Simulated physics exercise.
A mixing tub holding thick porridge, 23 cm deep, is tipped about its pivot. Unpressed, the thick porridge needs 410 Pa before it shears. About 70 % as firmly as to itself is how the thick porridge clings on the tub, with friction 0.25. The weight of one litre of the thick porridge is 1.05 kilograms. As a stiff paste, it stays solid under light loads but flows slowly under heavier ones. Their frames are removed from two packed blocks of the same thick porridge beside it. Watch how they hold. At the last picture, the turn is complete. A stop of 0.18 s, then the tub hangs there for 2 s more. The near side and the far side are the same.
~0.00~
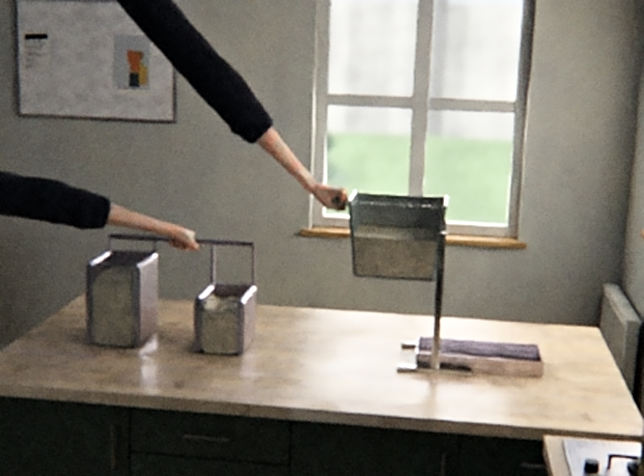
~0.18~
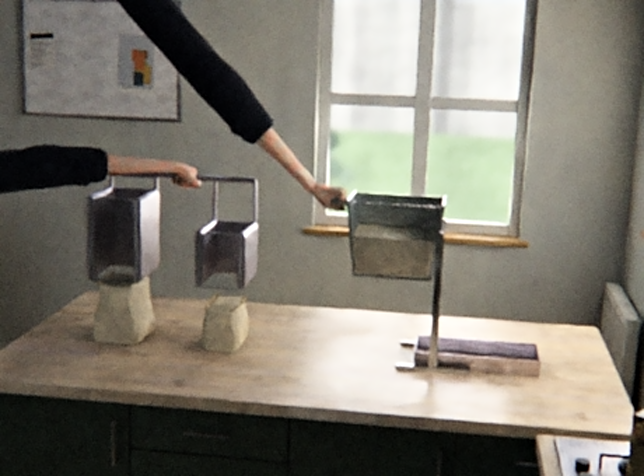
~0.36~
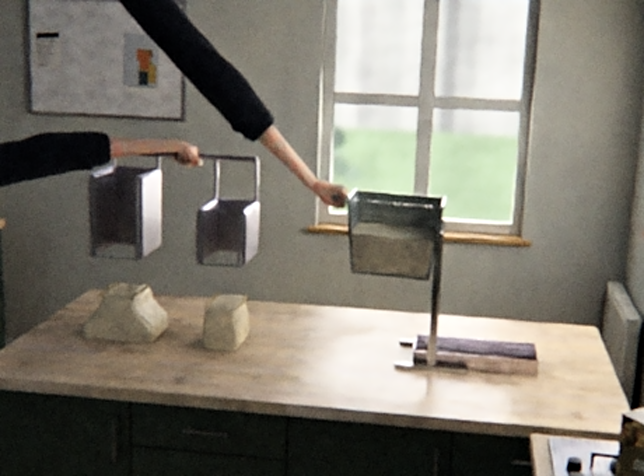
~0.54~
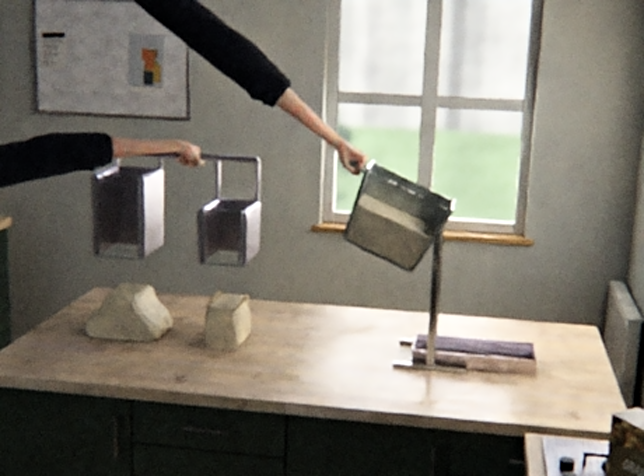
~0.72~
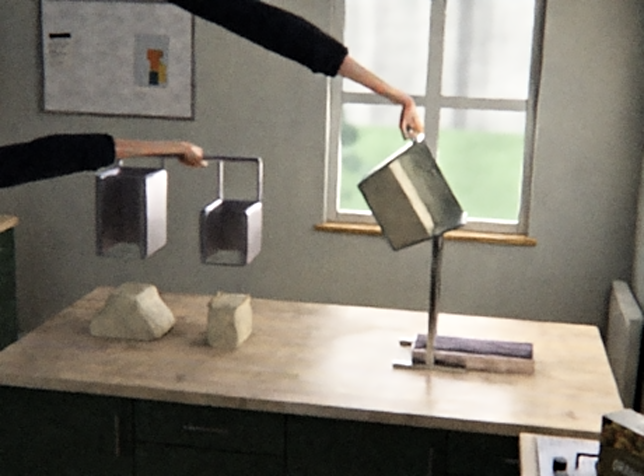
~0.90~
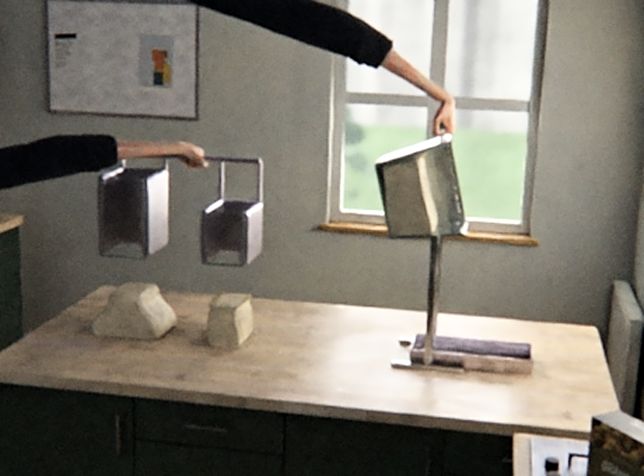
We see one hand lift two metal moulds off pale blocks on a wooden counter, the taller block slumping while the shorter keeps its shape; then another hand swings a tub of thick porridge up and rightward about its stand.
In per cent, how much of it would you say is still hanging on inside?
I would say around 100 percent.
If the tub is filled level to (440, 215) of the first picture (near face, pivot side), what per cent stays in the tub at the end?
Roughly 65 per cent would still be in the tub at the end.
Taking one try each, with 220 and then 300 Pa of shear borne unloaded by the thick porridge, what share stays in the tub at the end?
Result: 75 % for the first case, 90 % for the second.
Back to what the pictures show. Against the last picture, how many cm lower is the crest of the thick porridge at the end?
About 7 cm.
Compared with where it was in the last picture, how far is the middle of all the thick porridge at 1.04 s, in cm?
Something like 3 cm, give or take.
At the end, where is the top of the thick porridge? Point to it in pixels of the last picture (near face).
About (439, 184).
By 1.04 s, the tub is at 76 degrees and holds 100 %.
By 1.21 s, the tub is at 76 degrees and holds 100 %.
By 1.38 s, the tub is at 76 degrees and holds 100 %.
By 1.55 s, the tub is at 76 degrees and holds 100 %.
By 2.90 s, at the end, the tub is at 76 degrees and holds 100 %.
